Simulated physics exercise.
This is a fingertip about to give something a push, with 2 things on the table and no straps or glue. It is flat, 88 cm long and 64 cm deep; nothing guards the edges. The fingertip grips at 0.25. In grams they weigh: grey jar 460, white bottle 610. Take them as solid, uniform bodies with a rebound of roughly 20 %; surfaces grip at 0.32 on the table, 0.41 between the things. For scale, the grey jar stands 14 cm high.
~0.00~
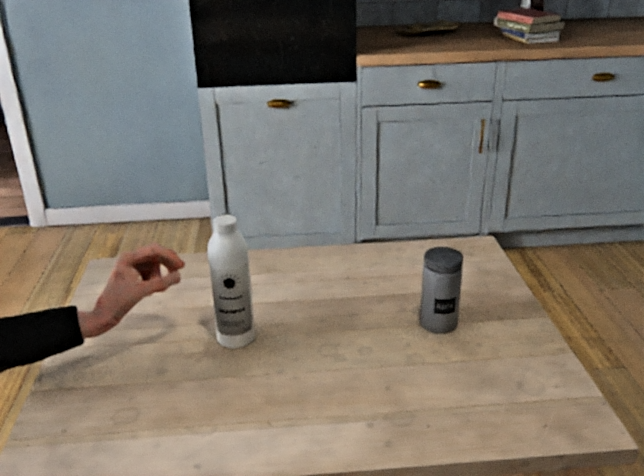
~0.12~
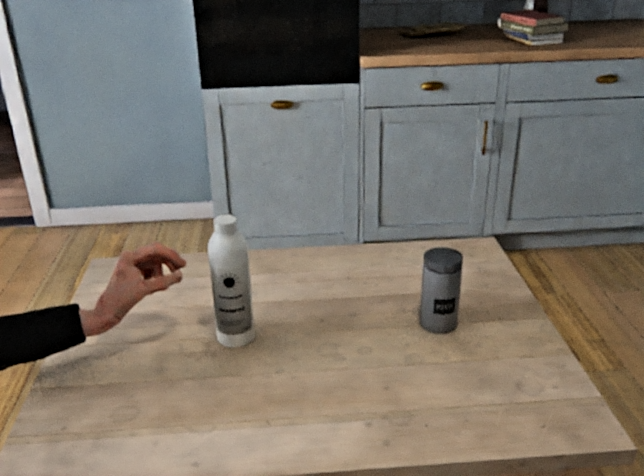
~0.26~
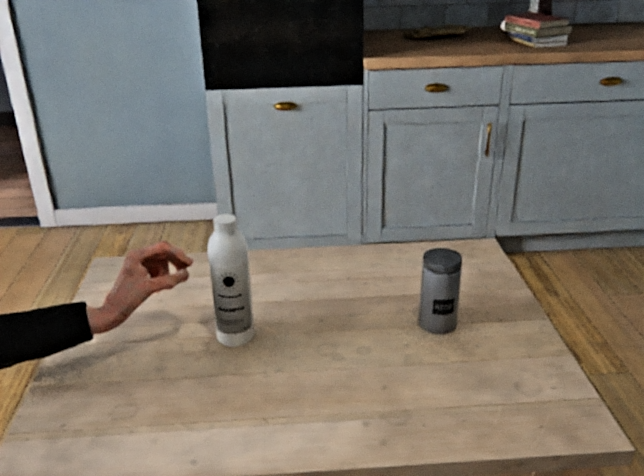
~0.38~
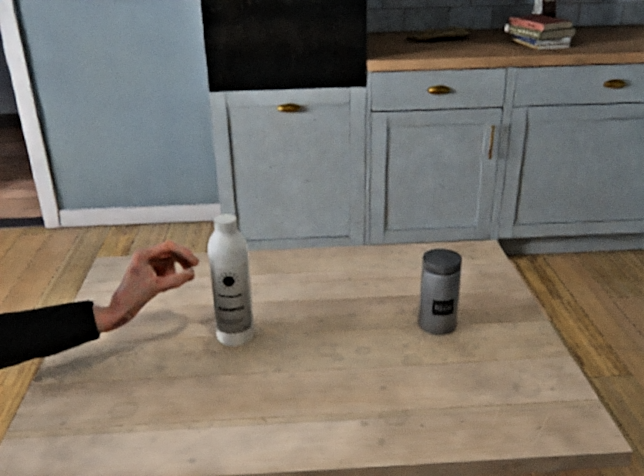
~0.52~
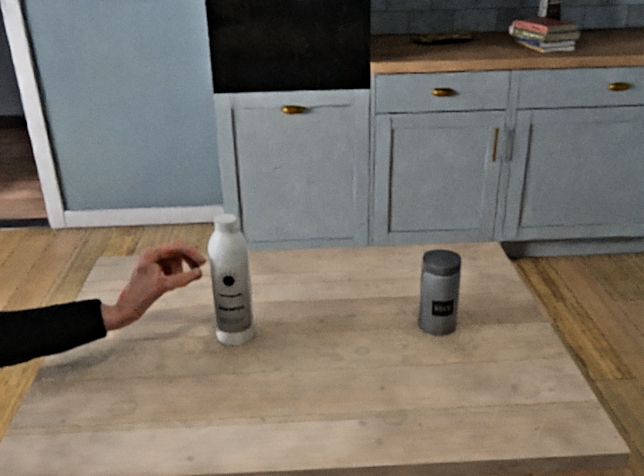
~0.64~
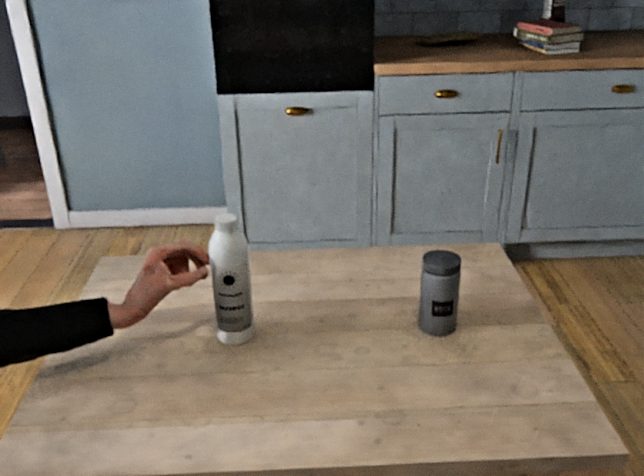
The video shows a white bottle and a grey jar standing apart on a wooden table in a kitchen. A hand in a dark sleeve moves slightly rightward beside the bottle, while both containers stay in place.
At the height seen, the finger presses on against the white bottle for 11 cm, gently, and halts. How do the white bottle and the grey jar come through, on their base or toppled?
The white bottle falls over, the grey jar is still upright.
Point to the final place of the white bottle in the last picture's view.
Near (323, 315).
By 1.34 s, hand has come 10 cm; white bottle tilted 23° near (259, 276).
By 1.64 s, hand has come 12 cm; white bottle on its side near (318, 312).
When it is over (2.6 s), lying over on the table, white bottle; grey jar within 5 cm of the start. End places, in pixels of the last picture, white bottle near (323, 316), grey jar near (440, 293).
